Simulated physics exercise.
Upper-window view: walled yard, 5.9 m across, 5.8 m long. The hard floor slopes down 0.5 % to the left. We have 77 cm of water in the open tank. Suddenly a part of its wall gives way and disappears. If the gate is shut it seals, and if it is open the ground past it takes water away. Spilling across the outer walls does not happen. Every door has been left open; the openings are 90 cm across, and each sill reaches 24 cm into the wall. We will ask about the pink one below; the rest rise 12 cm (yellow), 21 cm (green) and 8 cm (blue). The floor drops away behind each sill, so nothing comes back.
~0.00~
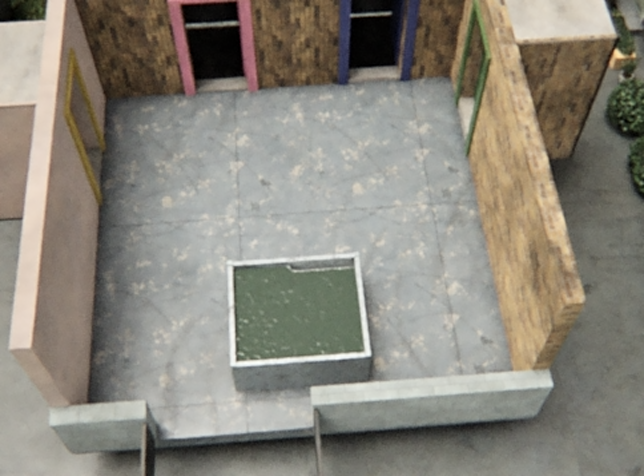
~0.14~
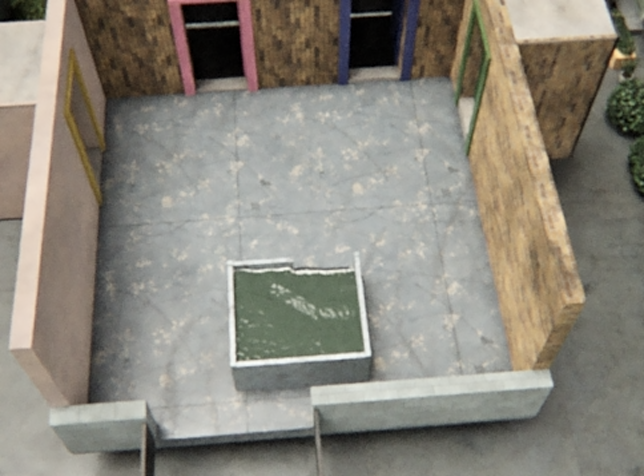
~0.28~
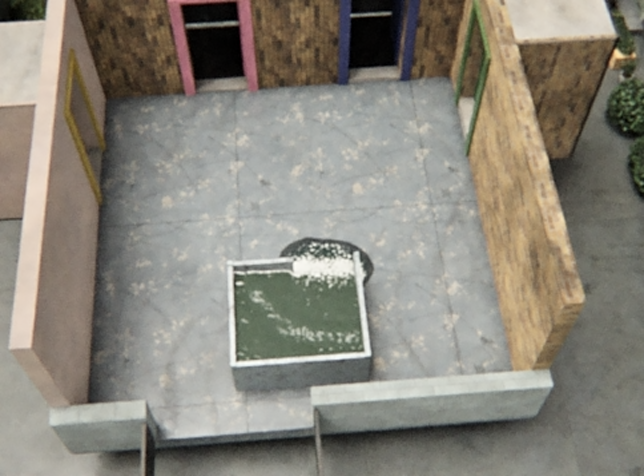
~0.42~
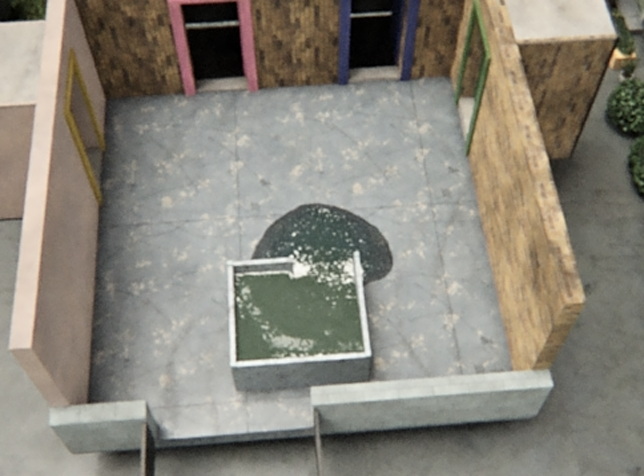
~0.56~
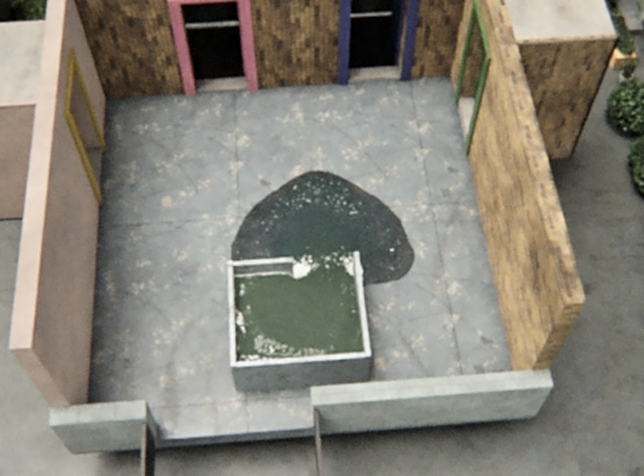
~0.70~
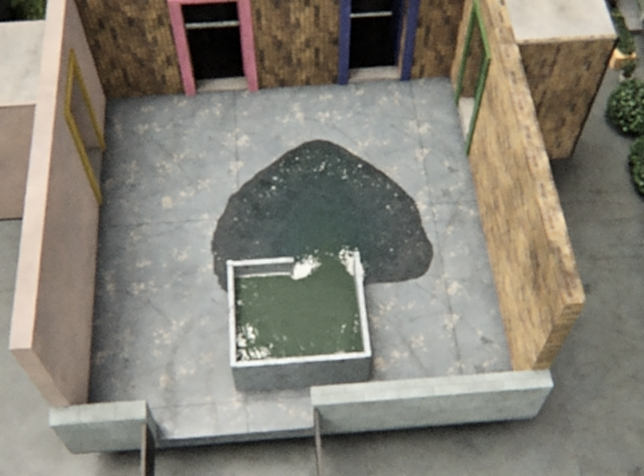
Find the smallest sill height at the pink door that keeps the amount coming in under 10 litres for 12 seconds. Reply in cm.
The smallest height is roughly 14.5 cm.
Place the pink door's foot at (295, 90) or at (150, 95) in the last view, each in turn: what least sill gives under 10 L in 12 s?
In turn: About 19 cm, about 11.5 cm.
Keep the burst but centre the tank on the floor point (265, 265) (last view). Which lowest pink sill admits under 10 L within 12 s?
At least some 21 centimetres tall.
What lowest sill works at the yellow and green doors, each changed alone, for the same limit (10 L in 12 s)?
Roughly 8.5 cm for the yellow door and roughly 12.0 cm for the green door.
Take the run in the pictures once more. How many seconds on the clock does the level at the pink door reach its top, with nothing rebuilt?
That happens close to 2.2 s on the clock.
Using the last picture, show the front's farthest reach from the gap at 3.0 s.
Close to pixel (106, 100).
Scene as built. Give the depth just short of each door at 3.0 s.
Depths in cm: Yellow 3, green 14, pink 13, blue 19.
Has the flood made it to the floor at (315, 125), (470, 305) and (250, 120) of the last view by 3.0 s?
So the three spots come out swamped, spared, swamped, in that order.
After 1.4 s water covers 45 % of the floor, deepest (35 cm) near (327, 281); it has not reached the pink door.
After 3.0 s water covers 55 % of the floor, deepest (24 cm) near (106, 100); 13 cm at the pink door, 62 litres in over its 5 cm sill.
After 12.0 s water covers 95 % of the floor, deepest (10 cm) near (87, 428); 6 cm at the pink door, 119 litres in over its 5 cm sill.
At the pink door as built, the water arrived by 1.5 s and peaked near 16 cm at 2.2 s.
With a sill of 13 cm, 16 litres would have come in within the 12 s; with 18 cm, 2 litres. So under 10 litres takes about 14.5 cm.
